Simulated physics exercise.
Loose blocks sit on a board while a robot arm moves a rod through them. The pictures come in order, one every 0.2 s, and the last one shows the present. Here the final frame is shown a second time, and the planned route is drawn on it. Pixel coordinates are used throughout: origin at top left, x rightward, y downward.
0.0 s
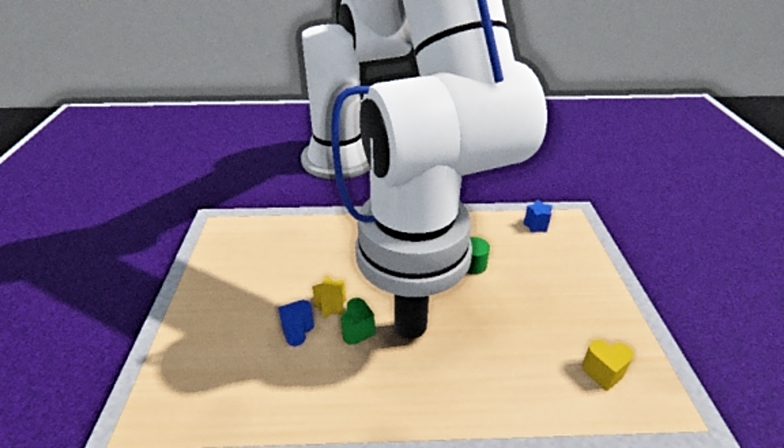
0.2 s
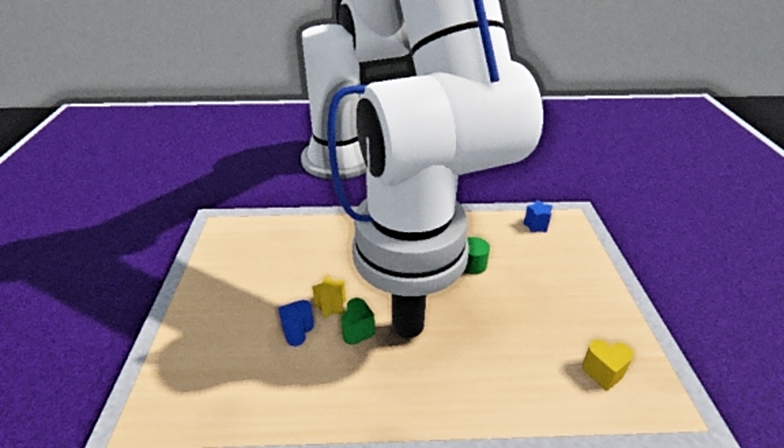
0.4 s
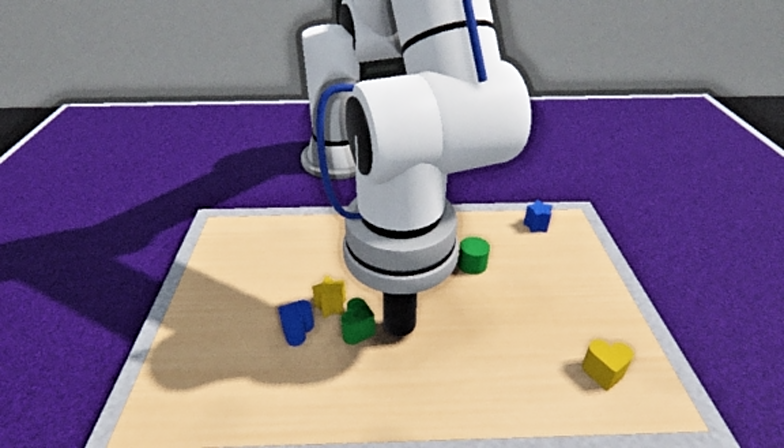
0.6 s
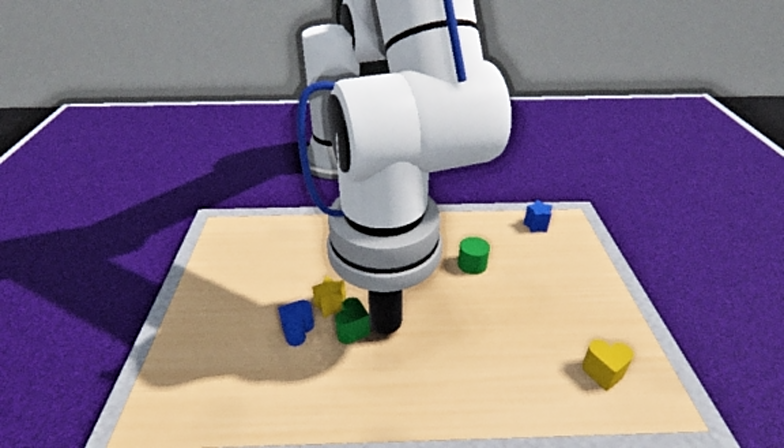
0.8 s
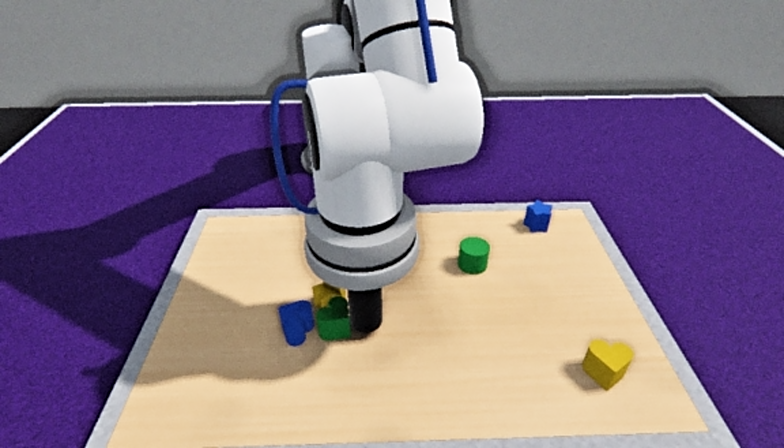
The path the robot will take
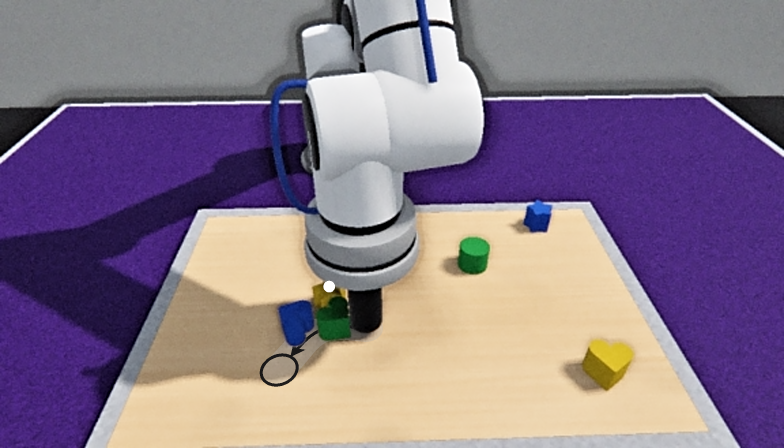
To begin with, a white robot arm holds a dark rod upright on a board, just right of a green heart block, with blue and yellow blocks nearby. The rod slides left slowly, reaches the green heart and pushes it left toward the blue heart, while the other blocks stay still.
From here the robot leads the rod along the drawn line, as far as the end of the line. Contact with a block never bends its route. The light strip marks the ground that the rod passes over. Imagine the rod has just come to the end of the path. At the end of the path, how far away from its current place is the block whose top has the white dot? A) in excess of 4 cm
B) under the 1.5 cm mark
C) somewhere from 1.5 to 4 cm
(B)
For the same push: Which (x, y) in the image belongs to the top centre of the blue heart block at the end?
For the centre of its top, I'd go with (245, 309).
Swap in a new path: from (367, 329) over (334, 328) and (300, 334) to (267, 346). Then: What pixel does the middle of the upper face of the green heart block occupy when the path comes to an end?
I expect it at (232, 320).
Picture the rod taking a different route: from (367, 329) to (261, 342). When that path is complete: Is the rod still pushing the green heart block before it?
Yes, I think so.
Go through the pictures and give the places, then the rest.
Rod tip at (411, 327); block tops, blue heart block at (294, 311); yellow star-shaped block at (329, 287); green heart block at (357, 311), in the first picture.
Rod at (408, 326); blocks unchanged, in the second picture.
Rod at (400, 325); blocks unchanged, in the third picture.
Rod at (386, 323); green heart block at (352, 311), in the fourth picture.
Rod at (366, 322); blue heart block at (294, 311); yellow star-shaped block at (329, 287); green heart block at (334, 309), in the fifth picture.
Path on the board, from (367, 329) by way of (332, 327) and (303, 343) to (279, 370); the dot is on the yellow star-shaped block.
On the path given first. One third of the way, rod at (331, 320); blue heart block at (270, 310); yellow star-shaped block at (323, 284), turned 45° clockwise; green heart block at (298, 309).
Two thirds of the way, rod at (300, 337); blue heart block at (246, 309), turned 25° clockwise; yellow star-shaped block at (322, 284), turned 45° clockwise; green heart block at (268, 320), turned 25° clockwise.
At the end, rod at (278, 363); blue heart block at (245, 309), turned 30° clockwise; yellow star-shaped block at (322, 284), turned 45° clockwise; green heart block at (263, 323), turned 35° clockwise.
